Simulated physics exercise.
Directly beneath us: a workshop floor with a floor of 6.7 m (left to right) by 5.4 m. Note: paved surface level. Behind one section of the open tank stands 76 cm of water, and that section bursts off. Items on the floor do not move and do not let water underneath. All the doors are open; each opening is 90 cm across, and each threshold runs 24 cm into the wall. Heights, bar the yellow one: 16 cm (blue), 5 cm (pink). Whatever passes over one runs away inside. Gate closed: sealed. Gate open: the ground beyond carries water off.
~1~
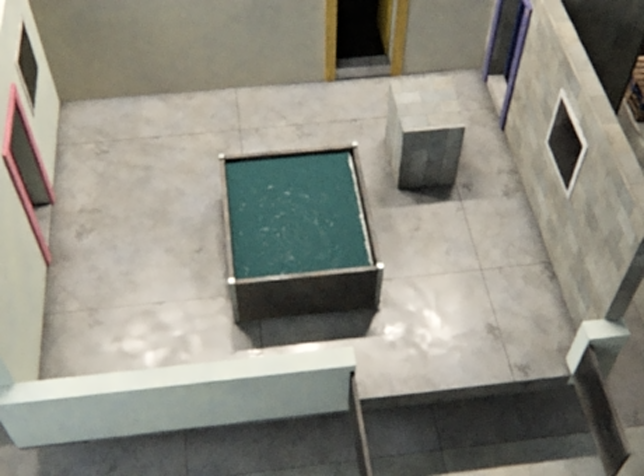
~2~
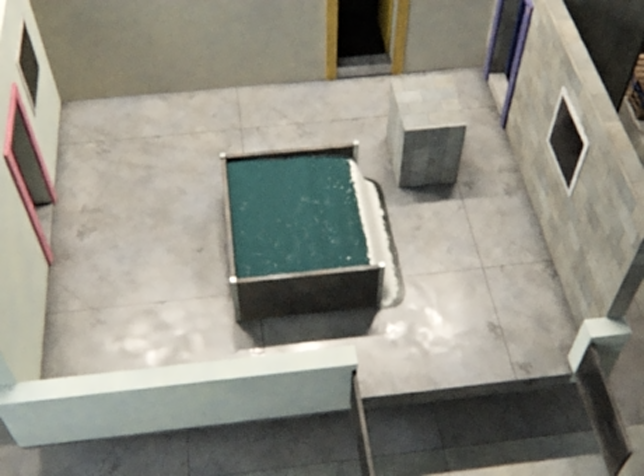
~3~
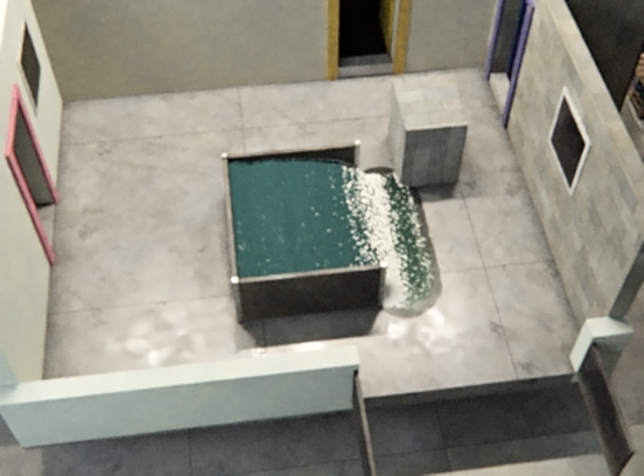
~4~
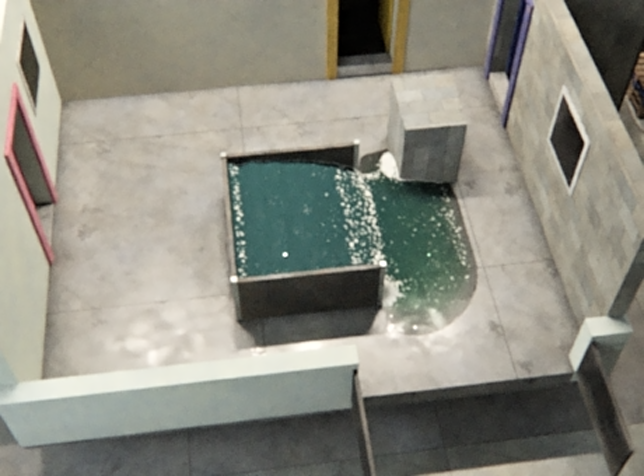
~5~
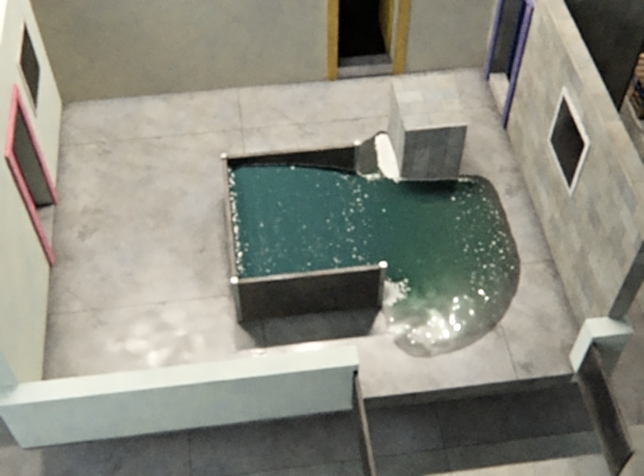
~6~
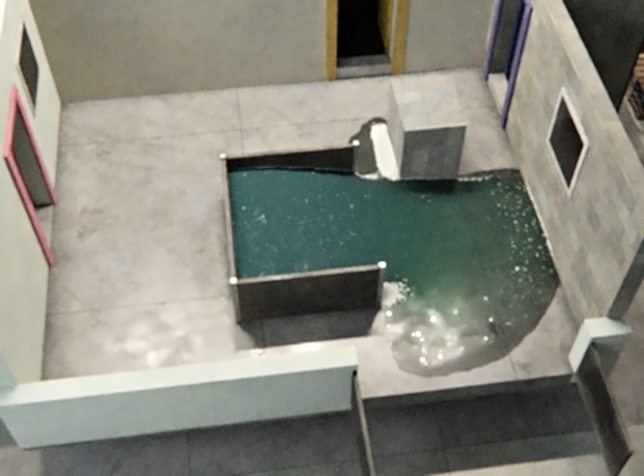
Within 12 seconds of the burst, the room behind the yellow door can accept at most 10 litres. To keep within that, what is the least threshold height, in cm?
Some 12 cm.
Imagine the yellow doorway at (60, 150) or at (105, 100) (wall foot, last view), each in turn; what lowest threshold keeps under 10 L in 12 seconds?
Around 8.5 and 7.5 cm respectively.
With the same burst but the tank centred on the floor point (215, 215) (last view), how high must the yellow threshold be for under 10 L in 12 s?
Roughly 27 cm is needed.
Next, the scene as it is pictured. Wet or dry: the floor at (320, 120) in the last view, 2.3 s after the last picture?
I'd say that place has got wet.
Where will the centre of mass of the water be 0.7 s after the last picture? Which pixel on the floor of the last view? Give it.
Around (396, 238).
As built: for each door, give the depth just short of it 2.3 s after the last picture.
Yellow door: 16 cm; blue door: 8 cm; pink door: 0 cm.
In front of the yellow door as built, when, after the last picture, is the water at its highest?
The level tops out near 2.0 seconds.
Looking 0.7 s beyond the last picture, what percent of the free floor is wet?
Approximately 30 % of it.
Then, 0.7 s after the last picture water covers 30 % of the floor, deepest (50 cm) near (524, 221); 10 cm at the yellow door, 0 litres in over its 21 cm threshold.
Then, 2.3 s after the last picture water covers 45 % of the floor, deepest (30 cm) near (581, 341); 16 cm at the yellow door, 0 litres in over its 21 cm threshold.
Then, 11.3 s after the last picture water covers 95 % of the floor, deepest (8 cm) near (146, 316); 3 cm at the yellow door, 0 litres in over its 21 cm threshold.
At the yellow door as built, the water peaked near 17 cm, 2.1 s after the last picture.
With a threshold of 11 cm, 15 litres would have come in within the 12 s; with 13 cm, 7 litres. So under 10 litres takes about 12 cm.
